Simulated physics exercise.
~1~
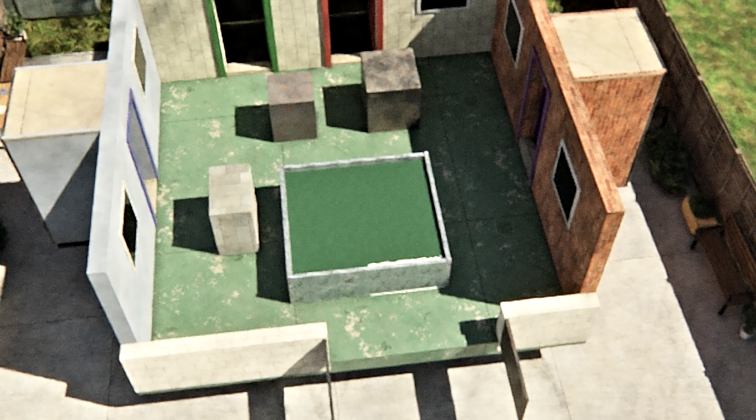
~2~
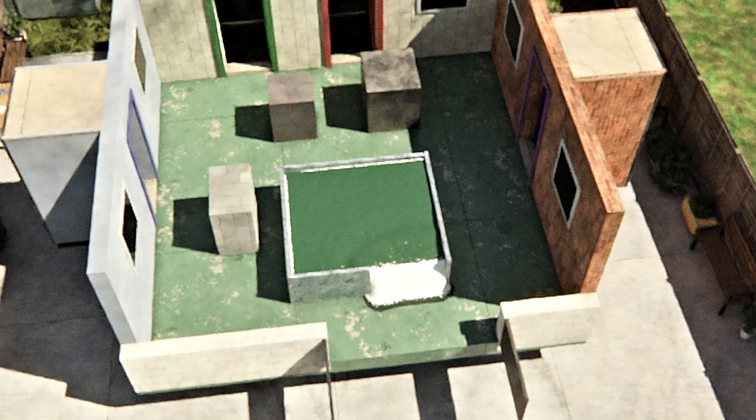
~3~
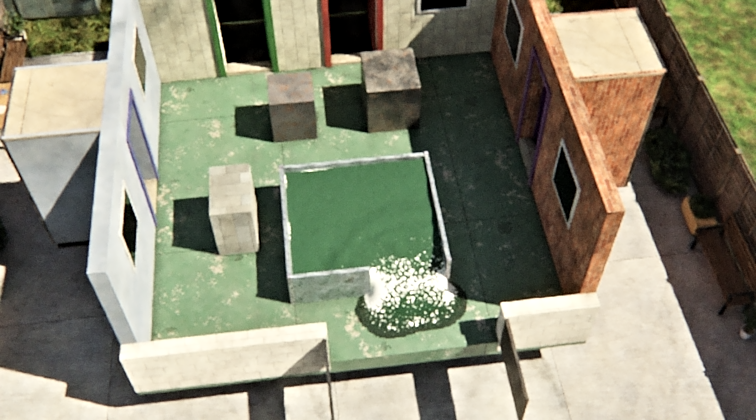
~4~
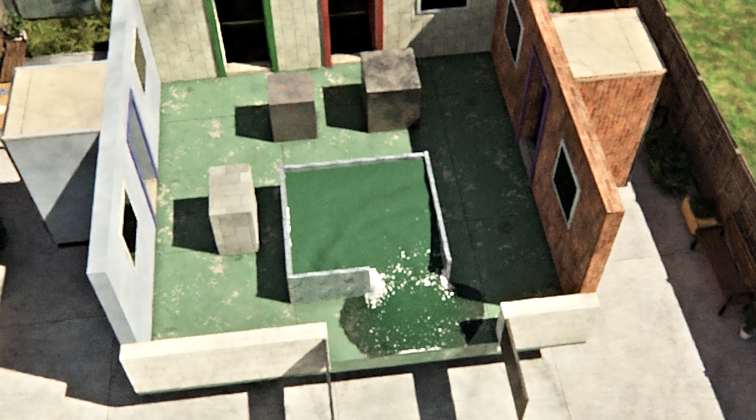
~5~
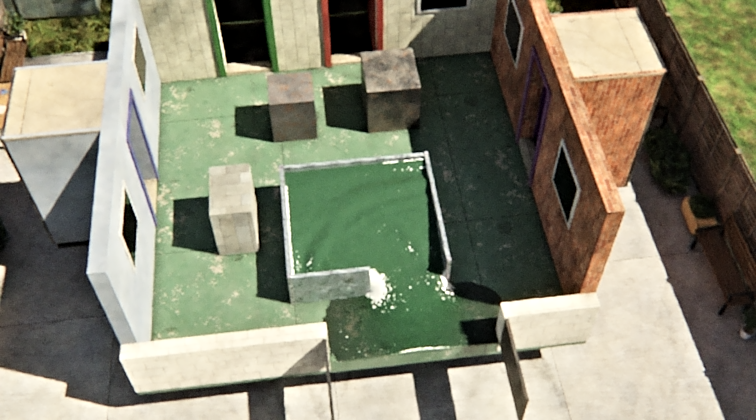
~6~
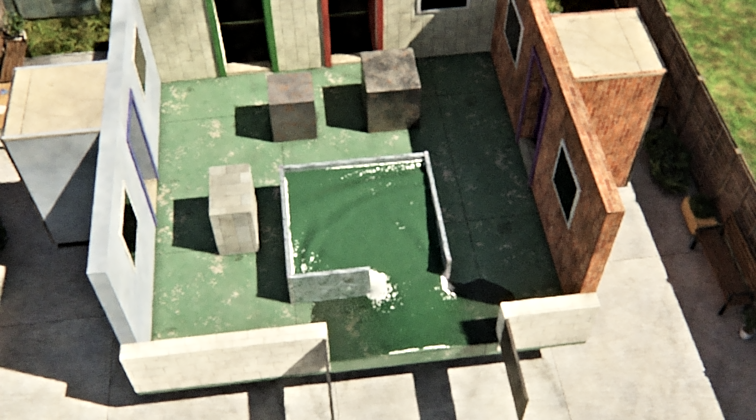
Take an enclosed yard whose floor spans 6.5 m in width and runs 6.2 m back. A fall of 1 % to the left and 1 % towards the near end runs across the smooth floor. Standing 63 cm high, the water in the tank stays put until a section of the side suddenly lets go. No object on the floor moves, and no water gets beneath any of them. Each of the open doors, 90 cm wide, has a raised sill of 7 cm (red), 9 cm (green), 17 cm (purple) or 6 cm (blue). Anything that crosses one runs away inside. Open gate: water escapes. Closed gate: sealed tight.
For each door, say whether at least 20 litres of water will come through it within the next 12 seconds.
Door by door: The red door lets through less than 20 litres; the green door lets through less than 20 litres; the purple door lets through less than 20 litres; the blue door lets through less than 20 litres.
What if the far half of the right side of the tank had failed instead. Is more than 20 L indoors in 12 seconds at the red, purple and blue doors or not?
Result: Red limit not passed, purple limit passed, blue limit not passed.
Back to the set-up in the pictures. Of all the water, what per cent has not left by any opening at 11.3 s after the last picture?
Some 18 out of every hundred parts.
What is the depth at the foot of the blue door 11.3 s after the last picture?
About 0.0 cm.
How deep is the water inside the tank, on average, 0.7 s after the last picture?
About 46 centimetres on average.
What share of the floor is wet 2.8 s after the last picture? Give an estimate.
15 %.
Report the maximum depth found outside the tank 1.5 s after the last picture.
Max depth: About 29 centimetres.
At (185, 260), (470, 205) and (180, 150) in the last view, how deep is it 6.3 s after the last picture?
First 0 cm, then 2 cm, then 0 cm.
Then, 0.7 s after the last picture water covers 10 % of the floor and is deepest (36 cm) near (427, 296); red door not reached, green door not reached, purple door not reached, blue door not reached.
Then, 1.5 s after the last picture water covers 10 % of the floor and is deepest (29 cm) near (415, 297); red door not reached, green door not reached, purple door not reached, blue door not reached.
Then, 2.8 s after the last picture water covers 15 % of the floor and is deepest (20 cm) near (415, 297); red door not reached, green door not reached, purple door not reached, blue door not reached.
Then, 6.3 s after the last picture water covers 20 % of the floor and is deepest (11 cm) near (404, 298); red door not reached, green door not reached, purple door 1 cm at the sill, 0 L in, blue door not reached.
Then, 11.3 s after the last picture water covers 15 % of the floor and is deepest (6 cm) near (404, 298); red door not reached, green door not reached, purple door 0 cm at the sill, 0 L in, blue door not reached.
